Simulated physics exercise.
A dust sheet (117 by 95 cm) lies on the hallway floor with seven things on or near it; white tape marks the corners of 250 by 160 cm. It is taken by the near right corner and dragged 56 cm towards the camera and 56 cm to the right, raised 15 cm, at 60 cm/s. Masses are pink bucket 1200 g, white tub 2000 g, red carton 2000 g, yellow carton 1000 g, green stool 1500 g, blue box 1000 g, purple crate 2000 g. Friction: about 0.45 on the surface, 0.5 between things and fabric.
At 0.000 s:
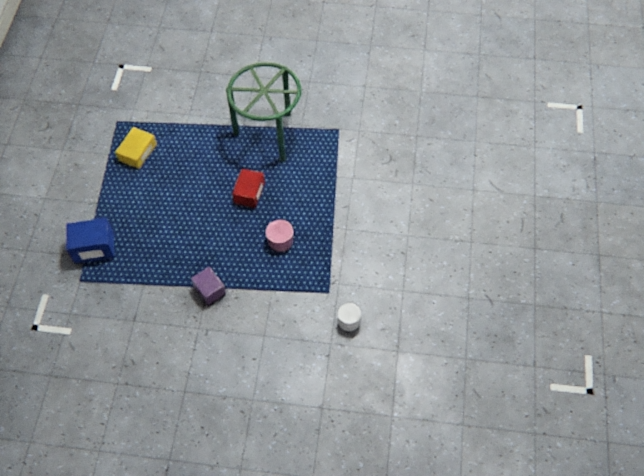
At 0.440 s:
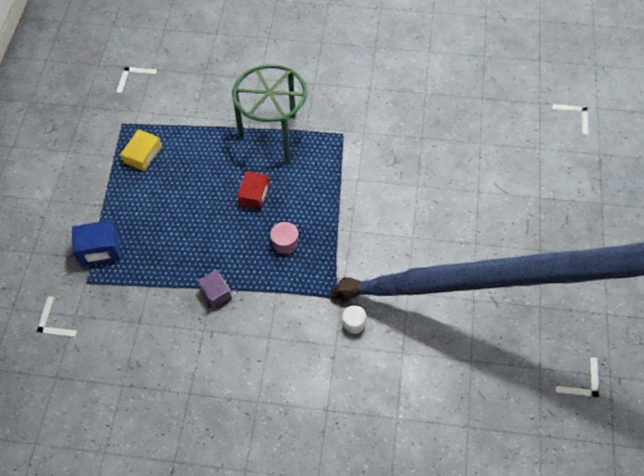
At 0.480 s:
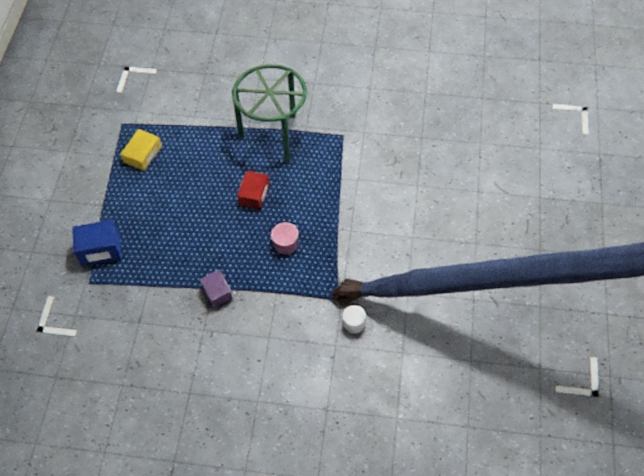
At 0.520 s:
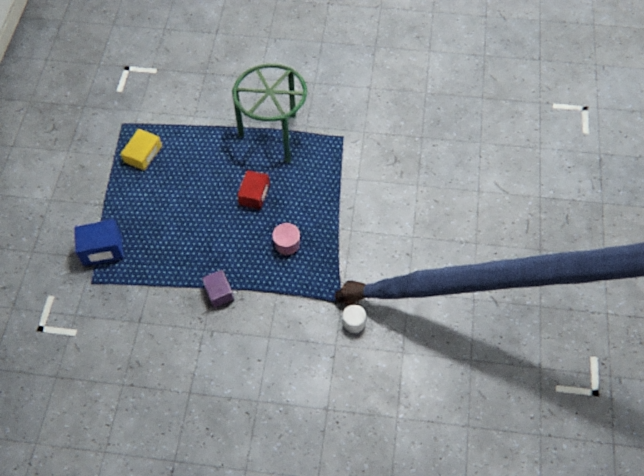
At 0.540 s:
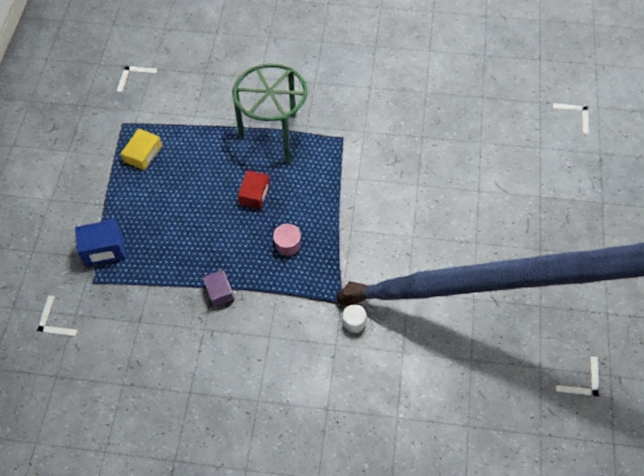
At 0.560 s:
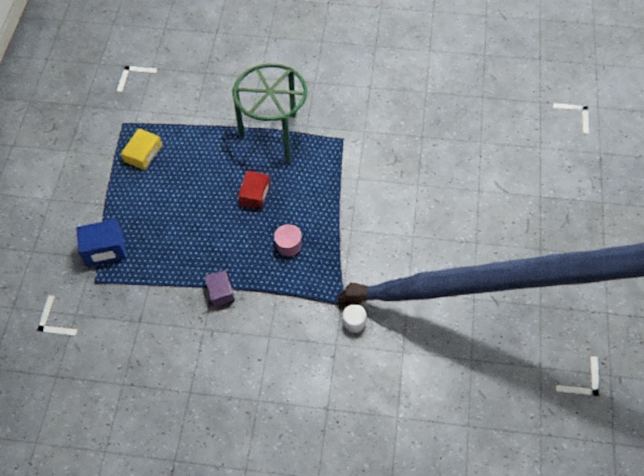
On the hallway floor, a blue-sleeved arm reached in from the right, gripped the near right corner of a blue dust sheet and tugged it slightly, shifting the purple crate and blue box a little rightward.
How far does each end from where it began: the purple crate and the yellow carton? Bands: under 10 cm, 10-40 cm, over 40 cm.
In order: The purple crate ends far away; the yellow carton reaches the top band.
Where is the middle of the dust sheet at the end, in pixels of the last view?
Near (331, 308).
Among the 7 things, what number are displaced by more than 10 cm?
I count 7.
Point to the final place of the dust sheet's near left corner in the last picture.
Near (204, 341).
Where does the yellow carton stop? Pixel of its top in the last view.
At about (253, 237).
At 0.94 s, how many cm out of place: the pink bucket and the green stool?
Pink bucket 30 cm, green stool 10 cm.
At 0.9 s, middle of the dust sheet at (250, 233); yellow carton 22 cm off its start, purple crate 14 cm off its start, pink bucket 28 cm off its start.
At 1.3 s, middle of the dust sheet at (278, 260); yellow carton 41 cm off its start, purple crate 35 cm off its start, pink bucket 50 cm off its start.
At 1.7 s, middle of the dust sheet at (314, 295); yellow carton 67 cm off its start at (233, 221), purple crate 57 cm off its start at (307, 357), pink bucket 74 cm off its start at (392, 340).
At 2.0 s, middle of the dust sheet at (331, 308); yellow carton 81 cm off its start, purple crate 64 cm off its start, pink bucket 85 cm off its start.
At 2.6 s, middle of the dust sheet at (331, 308); yellow carton 81 cm off its start at (253, 237), purple crate 64 cm off its start at (319, 368), pink bucket 84 cm off its start at (410, 356), red carton 80 cm off its start at (367, 293).
